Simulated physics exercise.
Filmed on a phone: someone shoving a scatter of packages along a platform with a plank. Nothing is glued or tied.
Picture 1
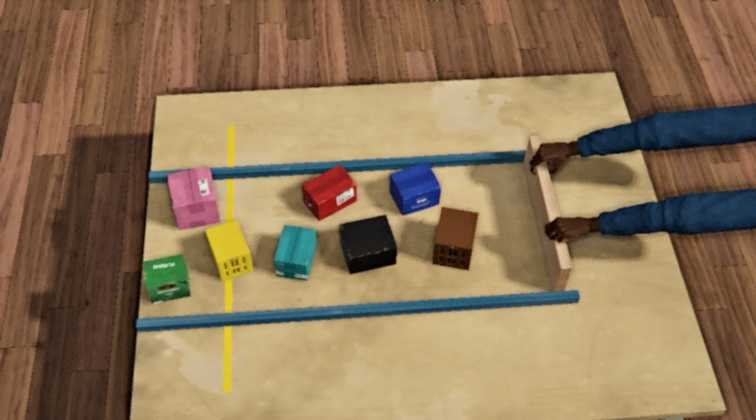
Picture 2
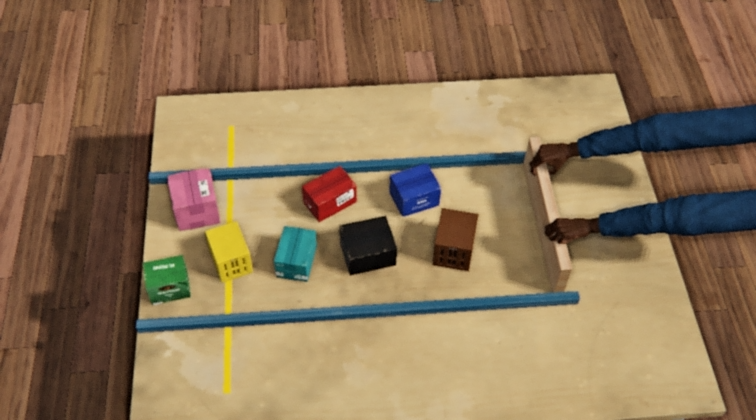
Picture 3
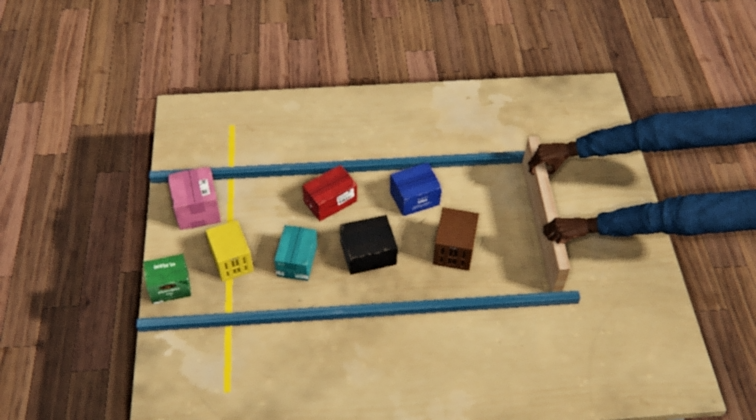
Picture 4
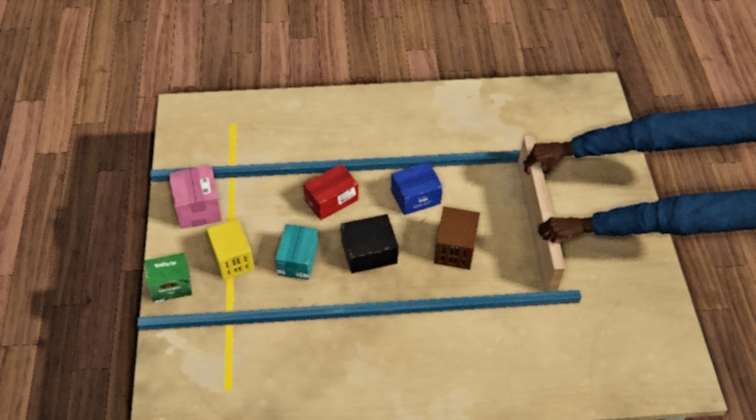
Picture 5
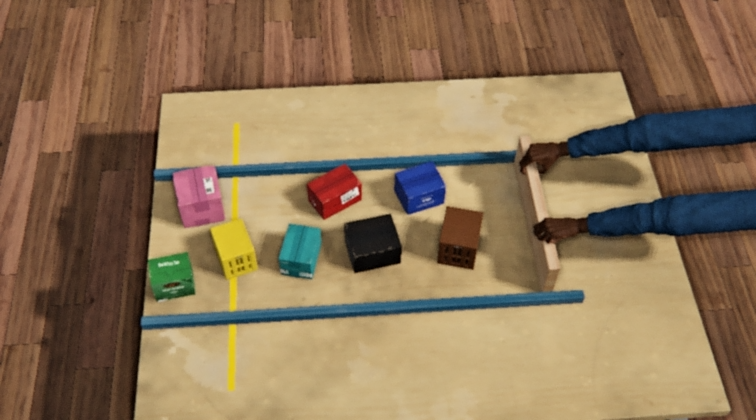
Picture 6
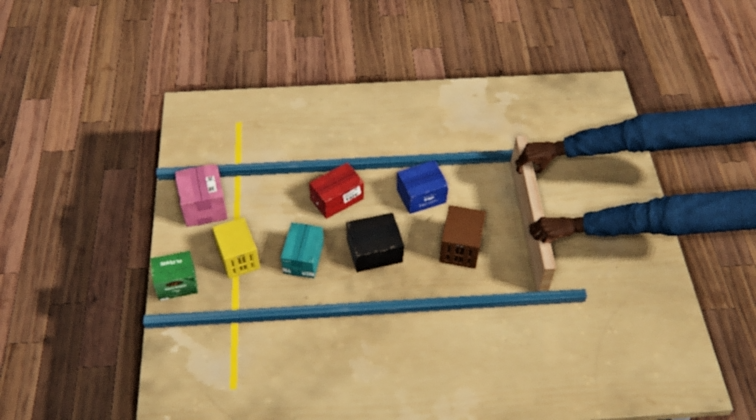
A wooden plank held by two hands in blue sleeves slides slightly left along a pale board on a plank floor, seen from above. Between two blue rails sit pink, red and blue boxes behind green, yellow, turquoise, black and brown ones, with a yellow line crossing at left. The plank closes some of its gap to the boxes, which stay put while the view drifts slightly.
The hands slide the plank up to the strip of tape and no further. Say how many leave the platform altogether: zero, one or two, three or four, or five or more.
The number that fall off is three or four.
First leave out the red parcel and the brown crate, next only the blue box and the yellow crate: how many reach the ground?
It would be 2 and 2.
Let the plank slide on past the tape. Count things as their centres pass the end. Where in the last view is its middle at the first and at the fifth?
At (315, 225) for the first, at (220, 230) for the fifth.
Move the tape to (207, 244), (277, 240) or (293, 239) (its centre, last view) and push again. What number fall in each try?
The counts: 6, 2 and 1.
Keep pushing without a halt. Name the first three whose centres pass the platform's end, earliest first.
In order: The green box, then the yellow crate, then the pink parcel.
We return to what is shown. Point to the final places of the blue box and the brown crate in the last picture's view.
About (215, 194), and the other about (216, 253).
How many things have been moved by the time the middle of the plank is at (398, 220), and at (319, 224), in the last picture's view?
5 and 7.
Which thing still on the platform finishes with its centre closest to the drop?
The red parcel ends nearest.
Early on, none off yet; green box at rest near (174, 276); pink parcel at rest near (202, 196); yellow crate at rest near (236, 248).
A while later, none off yet; green box travelled a little near (166, 278); pink parcel at rest near (202, 196); yellow crate travelled about its own width near (201, 248).
Finally, the number that fall off is three or four; lost, turquoise box, yellow crate, pink parcel and green box.
